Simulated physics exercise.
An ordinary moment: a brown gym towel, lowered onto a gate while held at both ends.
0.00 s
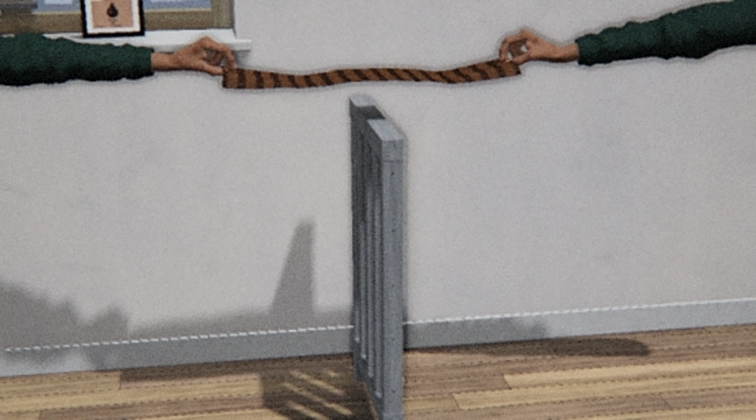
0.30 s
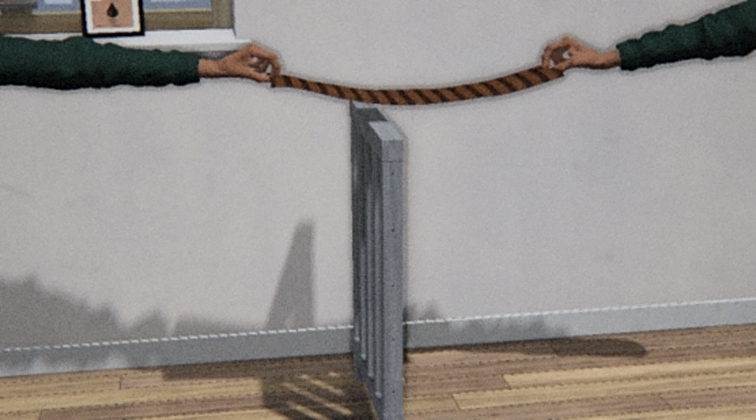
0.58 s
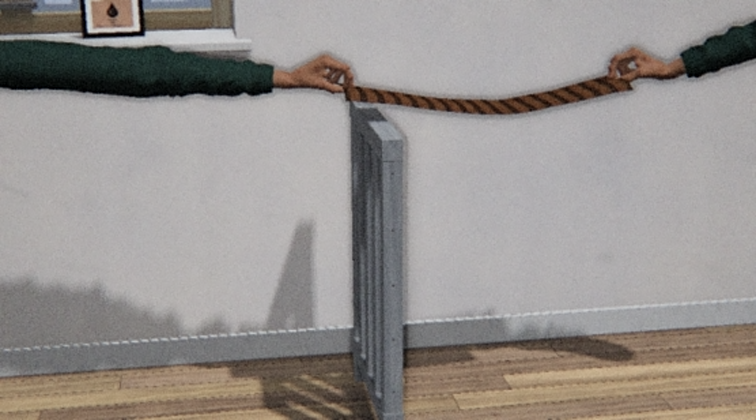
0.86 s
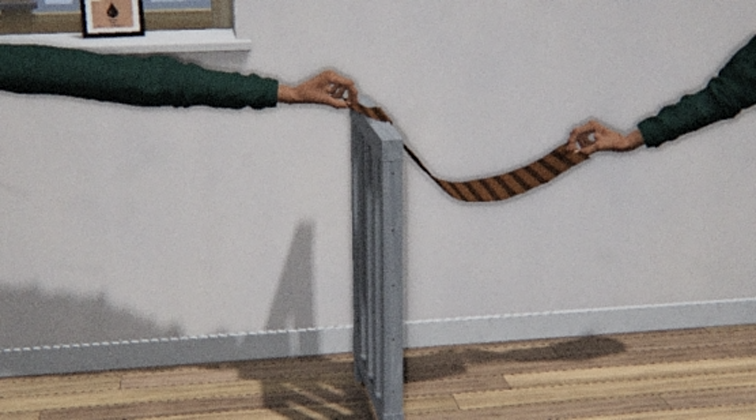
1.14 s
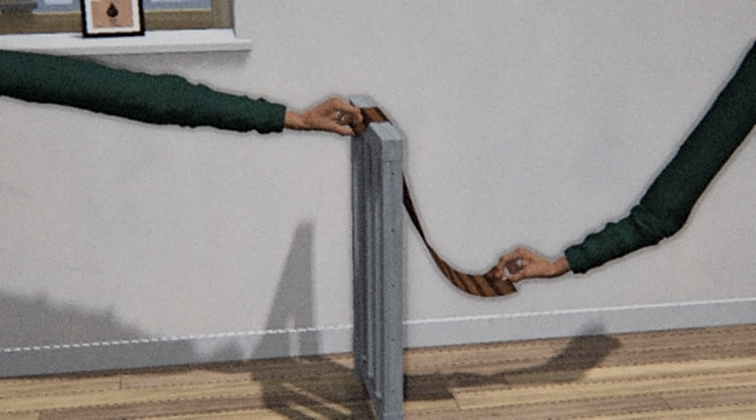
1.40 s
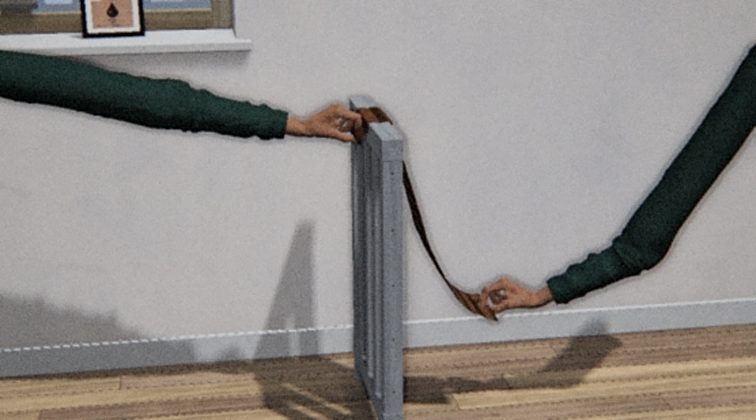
Two hands in green sleeves carried a brown striped cloth rightward above a grey gate, then lowered it over the top, the right hand drawing its end far down and back toward the gate.
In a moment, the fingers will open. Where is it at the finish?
Off to the right.
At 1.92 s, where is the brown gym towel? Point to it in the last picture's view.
My best guess is somewhere near (417, 405).
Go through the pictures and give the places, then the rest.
The first frame shows left end (228, 88); right end (516, 75); top of the gate (393, 144).
The second frame shows left end (277, 87); right end (559, 78).
The third frame shows left end (351, 101); right end (628, 91); top of the gate (393, 144).
The fourth frame shows left end (357, 111); right end (585, 160).
The fifth frame shows left end (362, 134); right end (513, 293).
The sixth frame shows left end (363, 140); right end (493, 320); far more of it on the right.
After 1.68 s, gym towel clear of the top and falling near (417, 269).
After 1.92 s, gym towel in a heap on the floor near (417, 405).
In the end, gym towel in a heap on the floor near (420, 412). The brown gym towel is pulled rightwards.
